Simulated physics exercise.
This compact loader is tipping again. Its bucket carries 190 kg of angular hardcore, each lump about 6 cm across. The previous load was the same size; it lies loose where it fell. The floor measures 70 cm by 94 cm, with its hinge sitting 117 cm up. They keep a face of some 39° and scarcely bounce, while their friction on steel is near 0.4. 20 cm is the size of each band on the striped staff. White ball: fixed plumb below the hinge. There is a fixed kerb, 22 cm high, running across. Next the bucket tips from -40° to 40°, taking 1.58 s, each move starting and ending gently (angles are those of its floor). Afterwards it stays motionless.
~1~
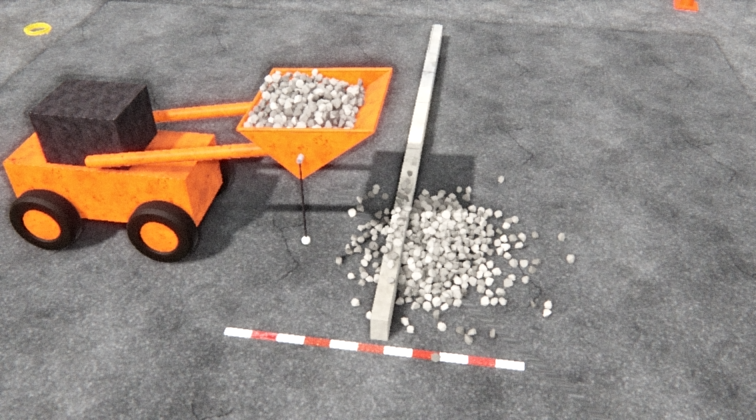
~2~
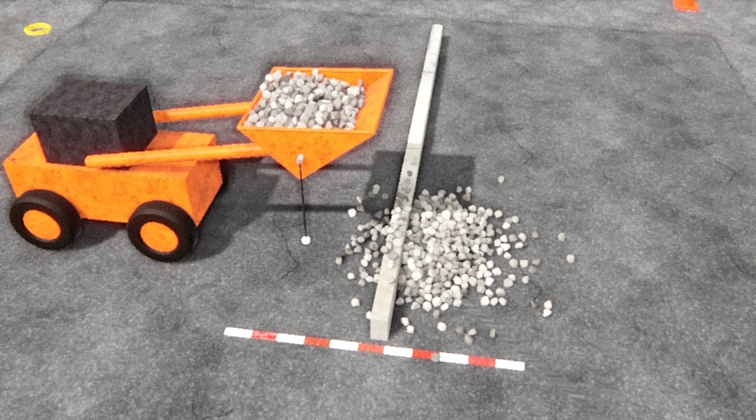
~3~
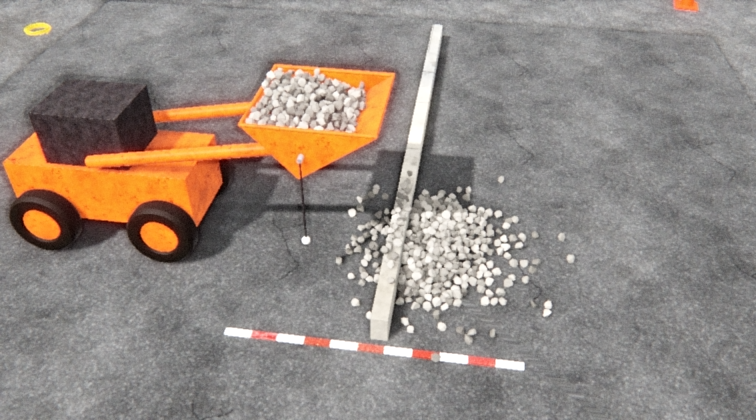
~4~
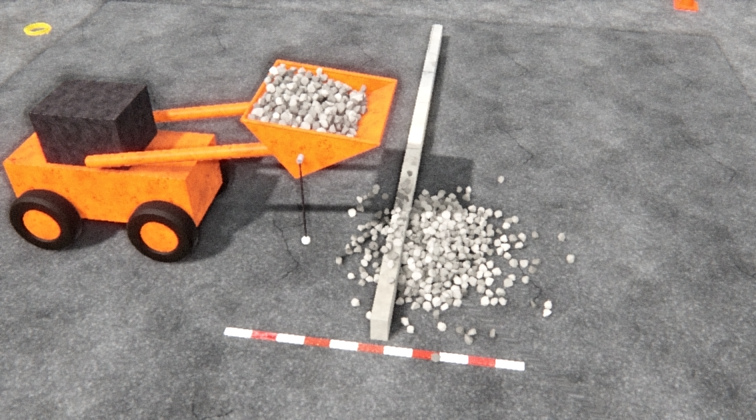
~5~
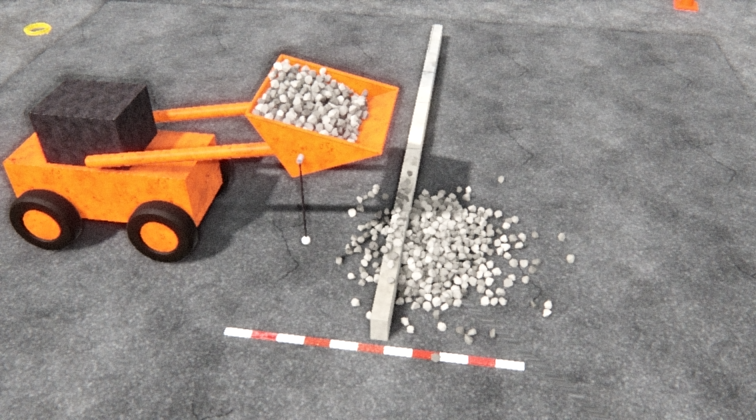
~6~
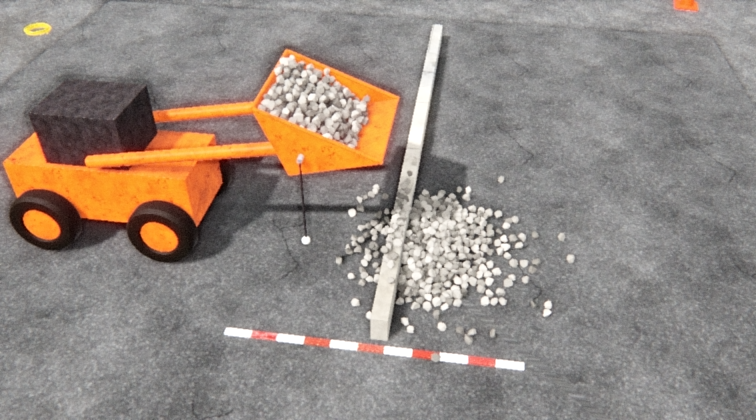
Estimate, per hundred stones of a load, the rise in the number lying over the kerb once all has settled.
Roughly 51 more per hundred.
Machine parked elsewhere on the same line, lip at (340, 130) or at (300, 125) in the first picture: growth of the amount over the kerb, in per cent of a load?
About 0 per cent from the first spot and 0 per cent from the second.
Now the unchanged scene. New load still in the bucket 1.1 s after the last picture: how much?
About 30 per cent is held.
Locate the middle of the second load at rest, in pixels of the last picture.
Around (404, 235).
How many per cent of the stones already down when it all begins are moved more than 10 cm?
About 0 %.
Then, 0.6 s after the last picture the floor is at 27°; in per cent of one load, 99 in the bucket, 16 on this side of the kerb, 84 over the kerb; the foremost stones are at (546, 272).
Then, 1.1 s after the last picture the floor is at 40°; in per cent of one load, 31 in the bucket, 70 on this side of the kerb, 99 over the kerb; the foremost stones are at (546, 272).
Then, 1.4 s after the last picture the floor is at 40°; in per cent of one load, 2 in the bucket, 73 on this side of the kerb, 125 over the kerb; the foremost stones are at (546, 272).
Then, 3.8 s after the last picture the floor is at 40°; in per cent of one load, 0 in the bucket, 65 on this side of the kerb, 135 over the kerb; the foremost stones are at (548, 265). Net gain over the kerb, 51.
